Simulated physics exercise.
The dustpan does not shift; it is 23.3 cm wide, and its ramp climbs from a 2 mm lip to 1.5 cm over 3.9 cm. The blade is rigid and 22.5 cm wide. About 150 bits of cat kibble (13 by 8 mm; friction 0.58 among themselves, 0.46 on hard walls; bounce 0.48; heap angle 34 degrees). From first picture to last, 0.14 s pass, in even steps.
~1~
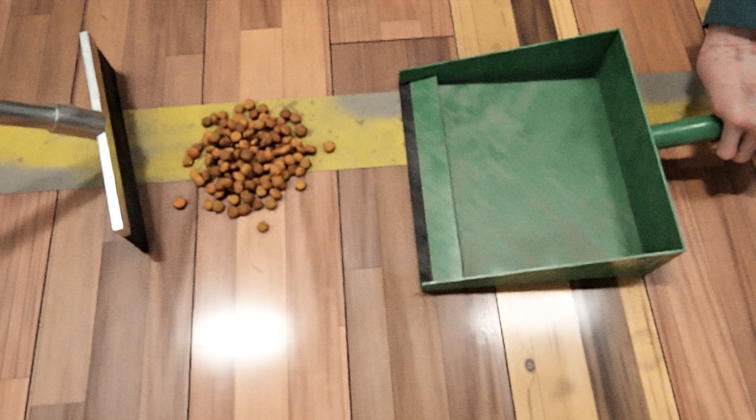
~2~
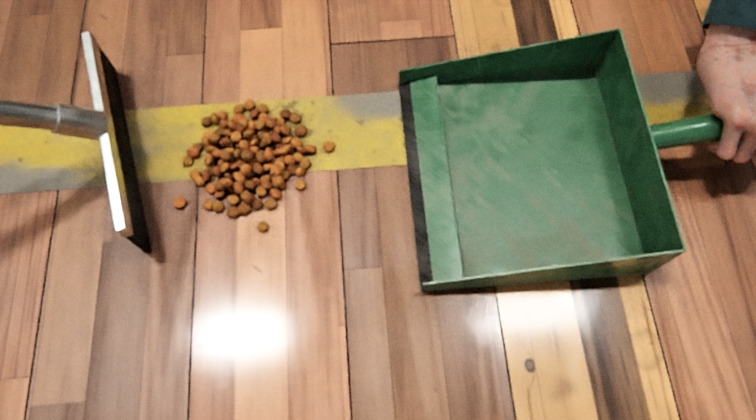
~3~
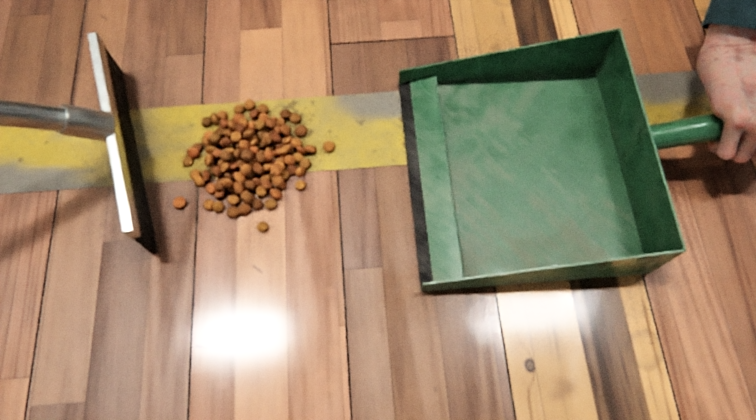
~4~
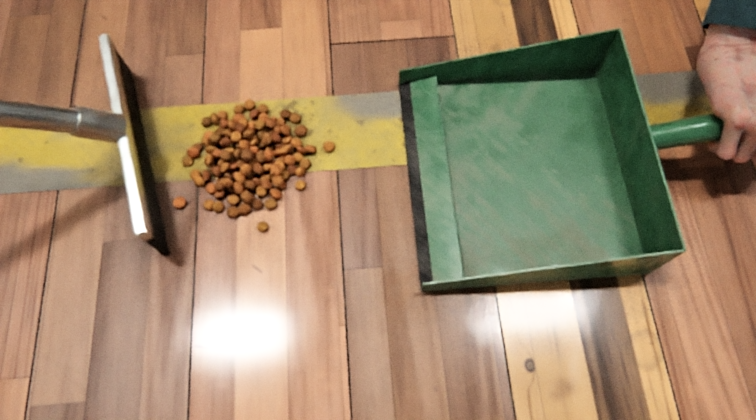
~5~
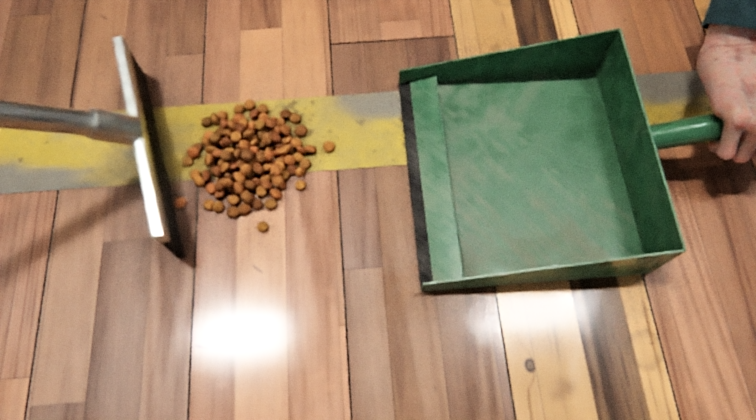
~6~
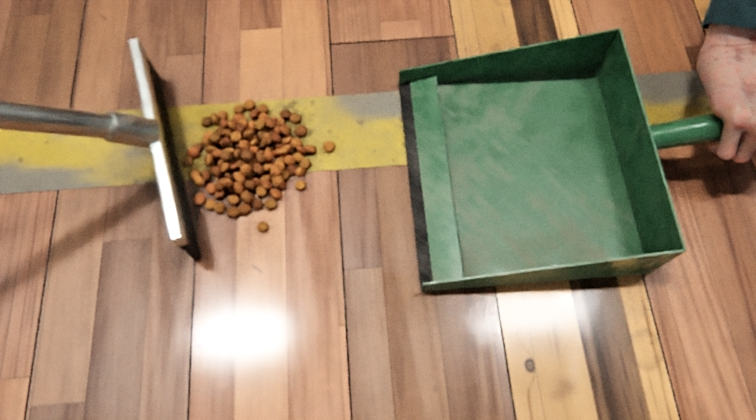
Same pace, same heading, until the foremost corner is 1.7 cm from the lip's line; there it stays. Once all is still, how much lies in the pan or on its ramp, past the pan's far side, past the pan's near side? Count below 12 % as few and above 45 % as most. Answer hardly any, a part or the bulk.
In the pan or on its ramp: Hardly any; past the pan's far side: Hardly any; past the pan's near side: Hardly any.
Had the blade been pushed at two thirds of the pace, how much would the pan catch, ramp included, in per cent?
It would be near 5 per cent.
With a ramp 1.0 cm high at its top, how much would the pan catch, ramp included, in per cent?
In that case some 5 per cent.
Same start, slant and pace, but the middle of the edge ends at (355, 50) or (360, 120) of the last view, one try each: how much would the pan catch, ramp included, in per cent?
About 20 and 20 per cent.
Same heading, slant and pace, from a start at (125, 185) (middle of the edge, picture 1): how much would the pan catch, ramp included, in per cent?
About 5 per cent.
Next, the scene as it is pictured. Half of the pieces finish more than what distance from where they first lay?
Some 14 cm.
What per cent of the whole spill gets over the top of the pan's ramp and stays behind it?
Some 0 per cent.
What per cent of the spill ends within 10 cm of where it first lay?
About 10 per cent.
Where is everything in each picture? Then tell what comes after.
Blade from (123, 230) to (89, 42), moved 0.0 cm, 0 of the pieces shifted so far; middle of the pieces at (254, 151); pan at (534, 171), in the first picture.
Blade from (125, 231) to (92, 42), moved 0.2 cm, 0 of the pieces shifted so far; middle of the pieces at (254, 151), in the second picture.
Blade from (133, 232) to (98, 43), moved 0.9 cm, 0 of the pieces shifted so far; middle of the pieces at (254, 151), in the third picture.
Blade from (145, 234) to (109, 45), moved 2.1 cm, 0 of the pieces shifted so far; middle of the pieces at (254, 151), in the fourth picture.
Blade from (162, 237) to (123, 47), moved 3.6 cm, 0 of the pieces shifted so far; middle of the pieces at (254, 151), in the fifth picture.
Blade from (180, 240) to (138, 49), moved 5.3 cm, 1 of the pieces shifted so far; middle of the pieces at (254, 151); pan at (534, 171), in the sixth picture.
Then, 0.17 s after the last picture, middle of the blade 14 cm from the lip; 0 % over the lip, far side 5 %, near side 0 %.
Then, 0.29 s after the last picture, middle of the blade 7 cm from the lip; 0 % over the lip, far side 5 %, near side 0 %.
Then, 0.53 s after the last picture, middle of the blade 4 cm from the lip; 5 % over the lip, far side 10 %, near side 0 %.
In the end, pan 5 %, far side 10 %, near side 0 %, in front of the lip or behind the blade 90 %.
